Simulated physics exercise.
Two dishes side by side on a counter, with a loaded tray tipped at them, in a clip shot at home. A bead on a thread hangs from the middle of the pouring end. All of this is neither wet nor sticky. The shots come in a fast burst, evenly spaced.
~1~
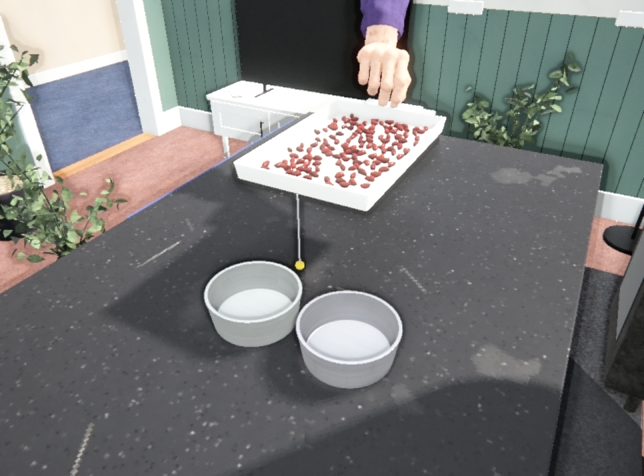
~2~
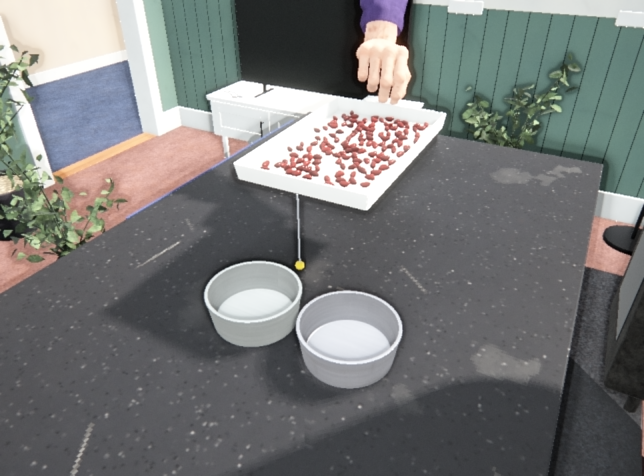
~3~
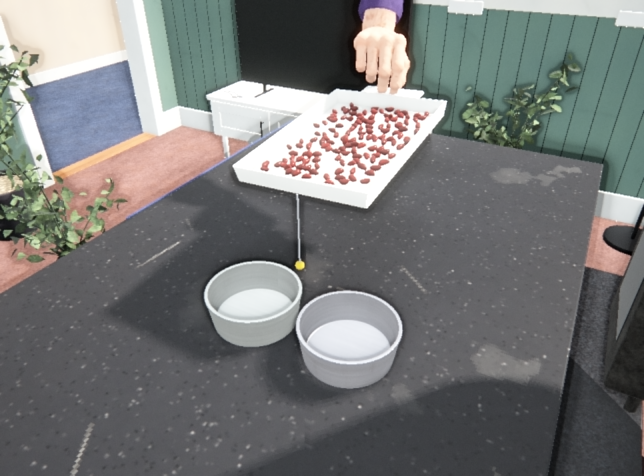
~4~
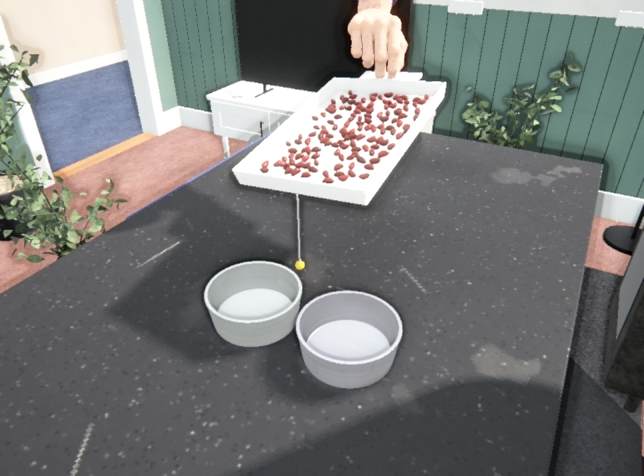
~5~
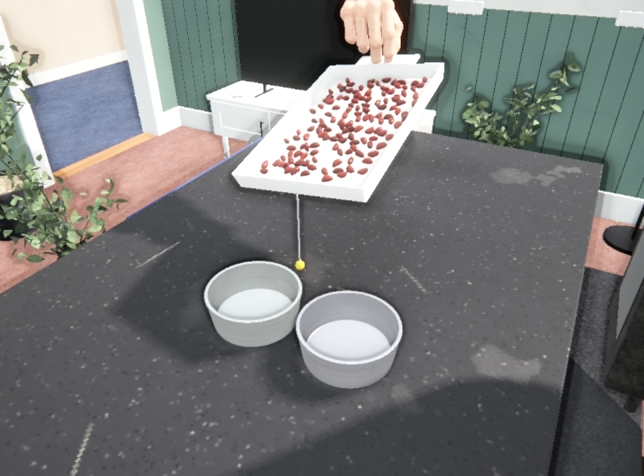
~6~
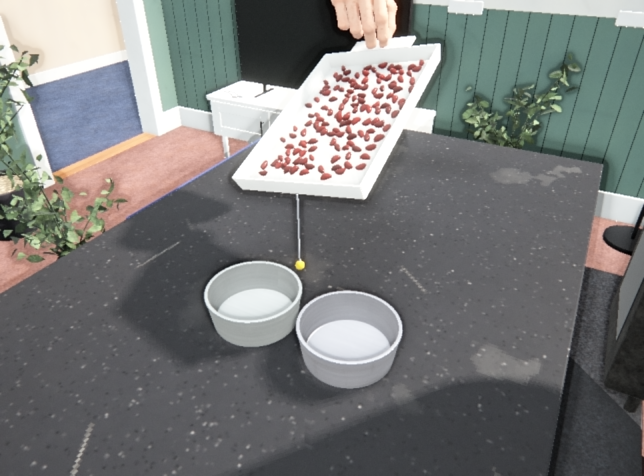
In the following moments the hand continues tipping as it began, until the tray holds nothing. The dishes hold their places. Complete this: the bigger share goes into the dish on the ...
Left.
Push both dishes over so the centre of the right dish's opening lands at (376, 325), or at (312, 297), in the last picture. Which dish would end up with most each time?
Try 1 - the dish at left, try 2 - the dish at left.
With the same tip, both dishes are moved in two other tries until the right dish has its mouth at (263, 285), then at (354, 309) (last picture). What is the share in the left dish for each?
It comes to roughly 10 per cent in one try and roughly 80 per cent in the next.
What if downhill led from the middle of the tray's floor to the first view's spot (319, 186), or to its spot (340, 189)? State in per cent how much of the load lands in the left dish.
In turn, 40 percent and then 10 percent.
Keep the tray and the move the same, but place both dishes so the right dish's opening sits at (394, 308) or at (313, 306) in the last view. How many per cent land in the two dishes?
You'd get near 10 percent first and near 90 percent next.
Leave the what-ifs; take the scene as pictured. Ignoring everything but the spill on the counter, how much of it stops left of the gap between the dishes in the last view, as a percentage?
That would be roughly 100 per cent.
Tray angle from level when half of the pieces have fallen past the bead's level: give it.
It is at around 100 degrees by then.
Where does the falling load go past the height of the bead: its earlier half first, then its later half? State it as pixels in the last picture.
First half (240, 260); second half (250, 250).
Soon after the last picture, tray tipped steeply; nearly all on the tray; a stray few in the air.
A little later, tray tipped past a quarter turn; about a third on the tray; about a quarter in the left dish; about a quarter outside both; a small part in the air.
Later still, tray tipped past a quarter turn; about half in the left dish; about half outside both.
At rest, tray tipped past a quarter turn; none in the right dish; about half in the left dish; about half outside both.
